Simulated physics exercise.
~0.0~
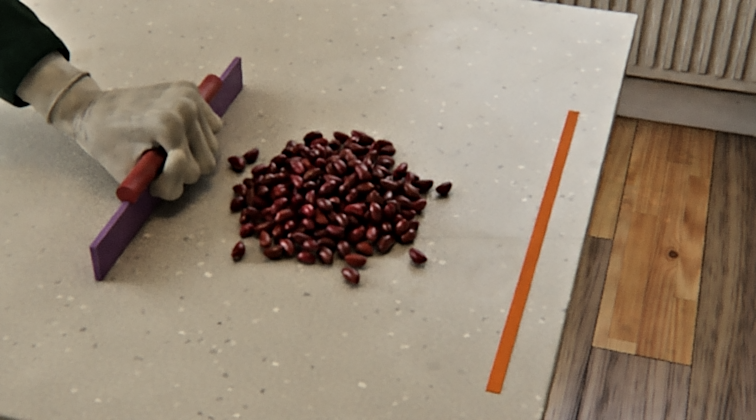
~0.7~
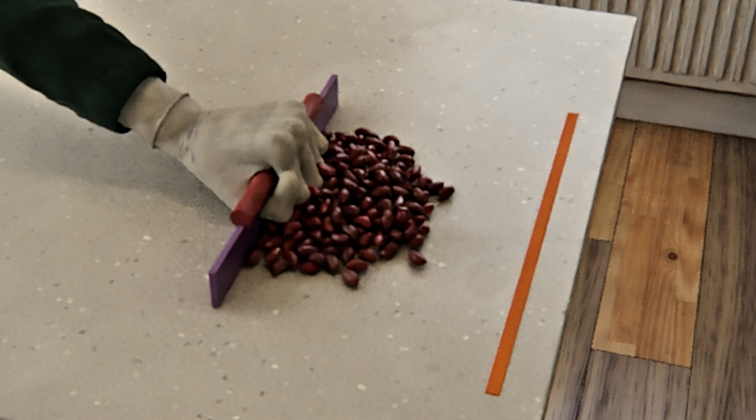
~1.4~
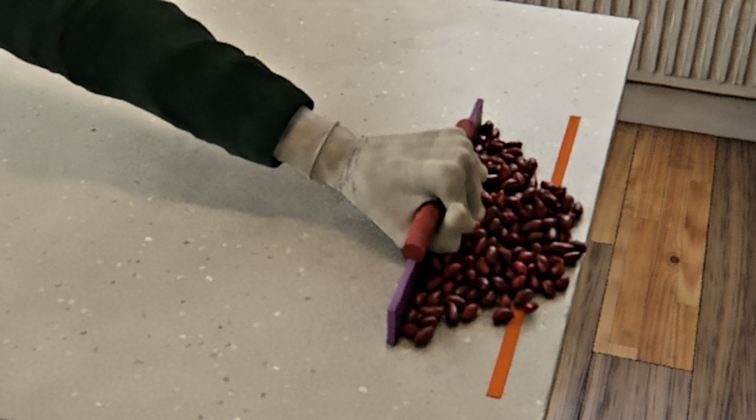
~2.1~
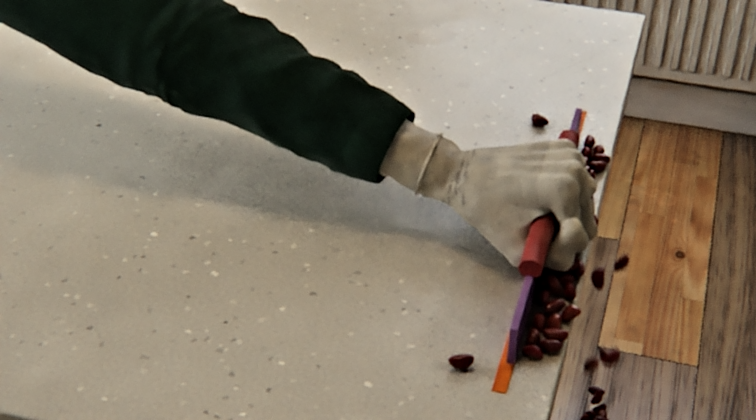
A gloved hand gripped a purple scraper by its red handle and pushed a heap of shiny dark red beans rightward across a speckled table, stopping at the orange tape as beans tumbled off the edge, leaving a couple of strays behind.
